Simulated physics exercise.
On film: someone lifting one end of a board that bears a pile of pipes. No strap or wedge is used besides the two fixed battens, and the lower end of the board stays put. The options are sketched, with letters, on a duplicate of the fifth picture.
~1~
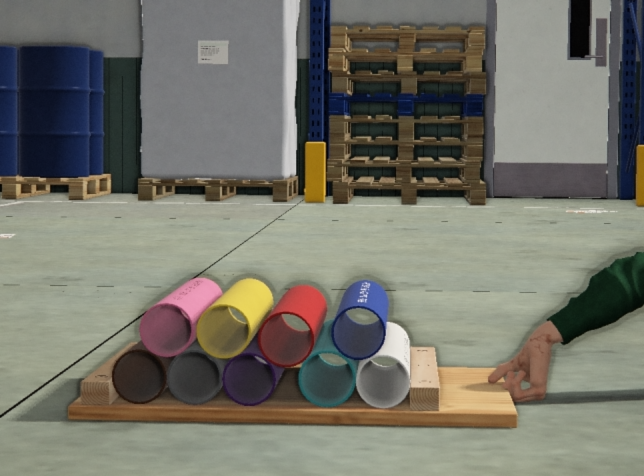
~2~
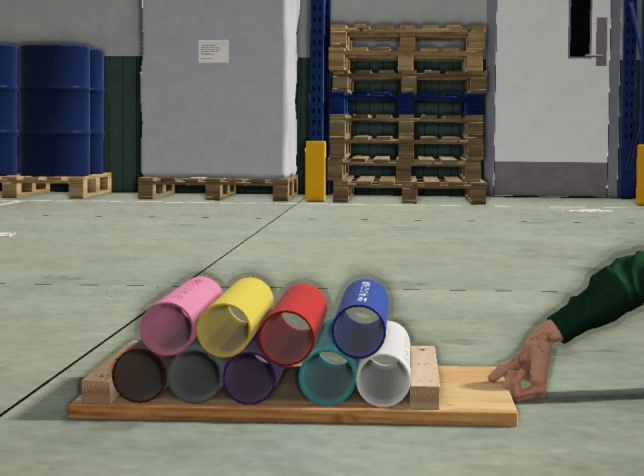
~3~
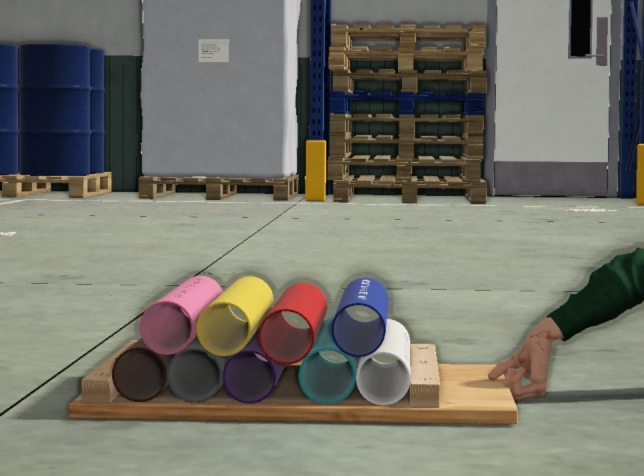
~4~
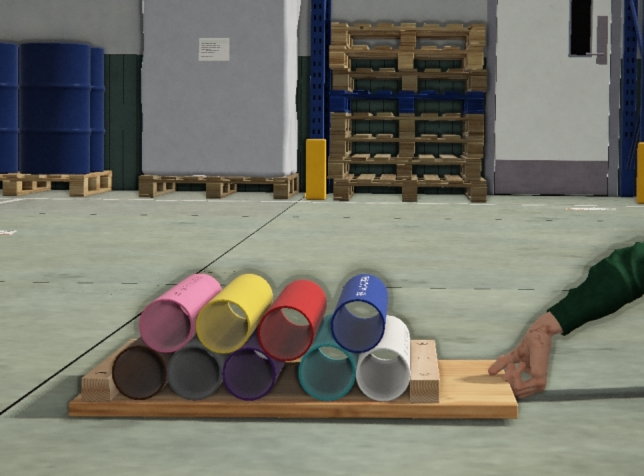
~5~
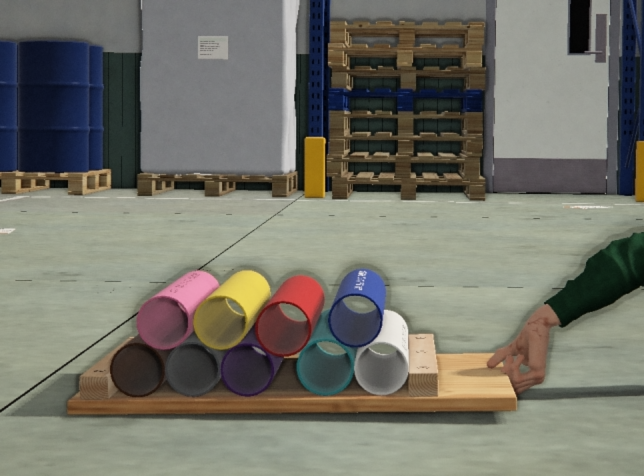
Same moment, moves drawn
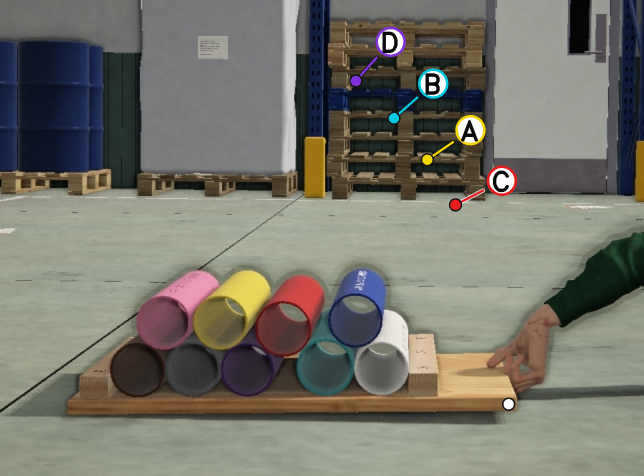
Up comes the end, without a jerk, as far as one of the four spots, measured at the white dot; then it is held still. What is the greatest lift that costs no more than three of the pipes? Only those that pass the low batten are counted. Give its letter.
Raise it to C.
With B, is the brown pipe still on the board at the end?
Yes.
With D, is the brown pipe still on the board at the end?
Yes.
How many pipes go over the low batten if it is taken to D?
With D, four.
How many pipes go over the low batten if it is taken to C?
The count is three.
On the copy, A at (427, 160); B at (394, 118); C at (456, 205); D at (356, 81); the white dot at (508, 404).
On C. First, board at 17°.
Then, board at 28°.
Finally, board at 28°, three over the low batten (yellow, red, pink).
By contrast, A four over the low batten (yellow, blue, red, pink); B four over the low batten (yellow, blue, red, pink); D four over the low batten (yellow, blue, red, pink).
